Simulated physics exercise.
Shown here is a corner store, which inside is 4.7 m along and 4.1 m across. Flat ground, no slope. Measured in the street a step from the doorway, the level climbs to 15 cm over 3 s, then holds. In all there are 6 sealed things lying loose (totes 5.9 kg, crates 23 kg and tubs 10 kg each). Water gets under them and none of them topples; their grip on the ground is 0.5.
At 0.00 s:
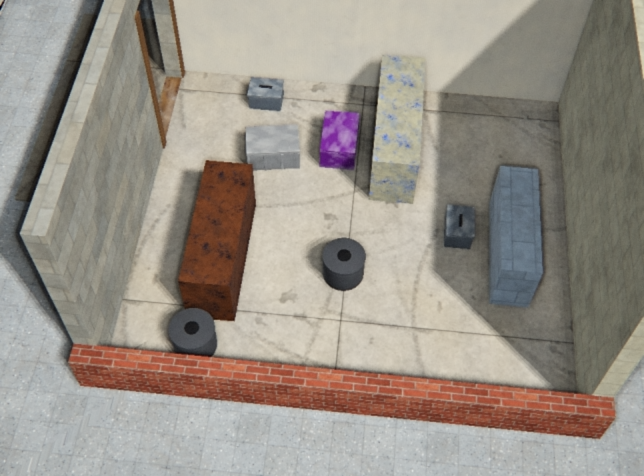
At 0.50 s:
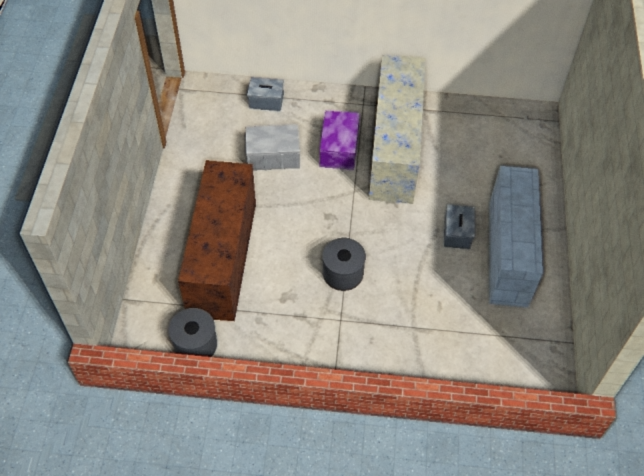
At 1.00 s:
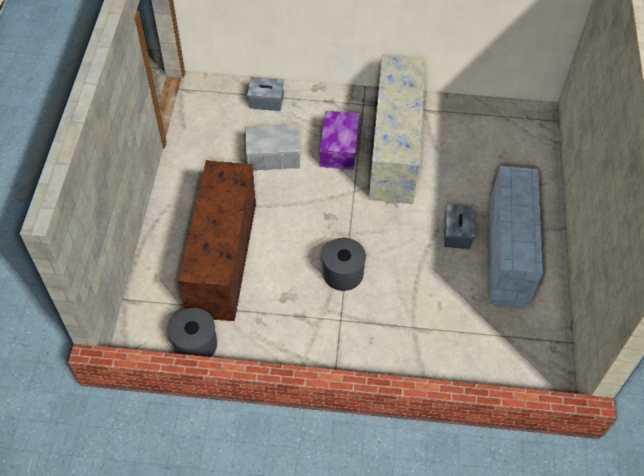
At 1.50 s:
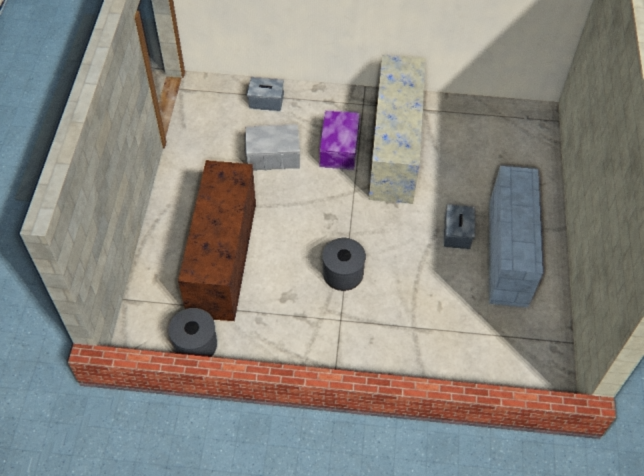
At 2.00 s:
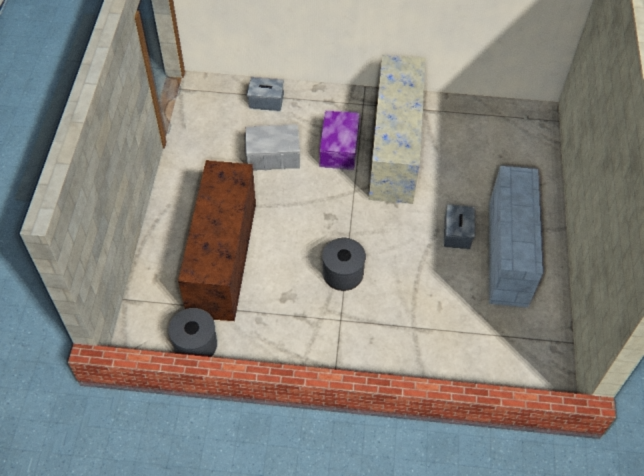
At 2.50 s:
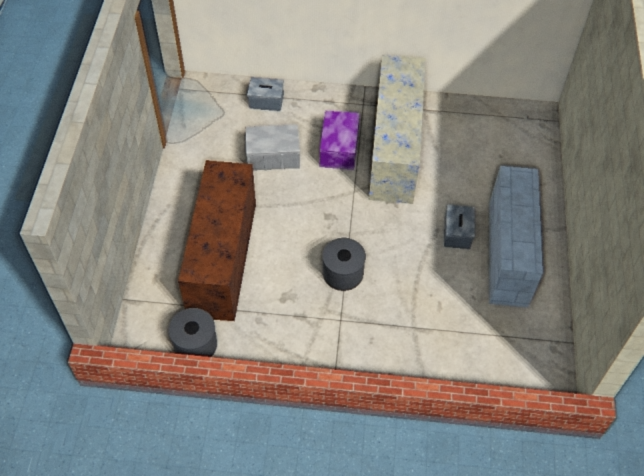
At the start, crates, long blocks and dark round tubs stand on the dry floor of a walled room, with grey paving outside. The ground outside turns blue as water covers it, and then a small, clear patch spreads in through the doorway at the upper left, while the objects stay still.
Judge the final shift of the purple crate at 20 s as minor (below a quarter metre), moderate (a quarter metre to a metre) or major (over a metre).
Major.
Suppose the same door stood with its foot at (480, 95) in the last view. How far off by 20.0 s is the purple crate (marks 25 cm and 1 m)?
Then the purple crate would have hardly moved.
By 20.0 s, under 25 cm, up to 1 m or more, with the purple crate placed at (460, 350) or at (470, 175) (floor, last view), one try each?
Going in order, it barely budges and then it barely budges.
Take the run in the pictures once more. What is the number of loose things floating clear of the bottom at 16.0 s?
That would be 1 of them.
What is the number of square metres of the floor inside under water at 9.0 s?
At that time the wet patch spans about 14 m2.
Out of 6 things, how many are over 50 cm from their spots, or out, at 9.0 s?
By my reckoning, 2.
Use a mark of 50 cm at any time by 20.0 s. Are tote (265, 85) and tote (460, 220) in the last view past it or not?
Result, in order: Higher / lower.
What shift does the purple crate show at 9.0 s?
It is about 80 cm out of place by then.
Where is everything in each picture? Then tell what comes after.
The first picture shows the purple crate at (340, 131), on the bottom; water covers 0.0 m2; 0 of 6 have shifted.
The second picture shows the purple crate at (340, 131), on the bottom; 0.0 m2 under water; 0 of 6 have shifted.
The third picture shows the purple crate at (340, 131) rests on the ground; water covers 0.0 m2; 0 of 6 have shifted.
The fourth picture shows the purple crate at (340, 131), on the bottom; water covers 0.0 m2; 0 of 6 have shifted.
The fifth picture shows the purple crate at (340, 131), on the bottom; water covers 0.0 m2; 0 of 6 have shifted.
The sixth picture shows the purple crate at (340, 131), on the bottom; water covers 0.4 m2; 0 of 6 have shifted.
After 4.0 s the purple crate is near (340, 131), 0.0 m from its start, aground; 0 afloat.
After 9.0 s the purple crate is near (347, 186), 0.8 m from its start, aground; 1 afloat.
After 16.0 s the purple crate is near (364, 210), 1.1 m from its start, aground; 1 afloat.
After 20.0 s the purple crate is near (404, 228), 1.5 m from its start, aground; 4 afloat.
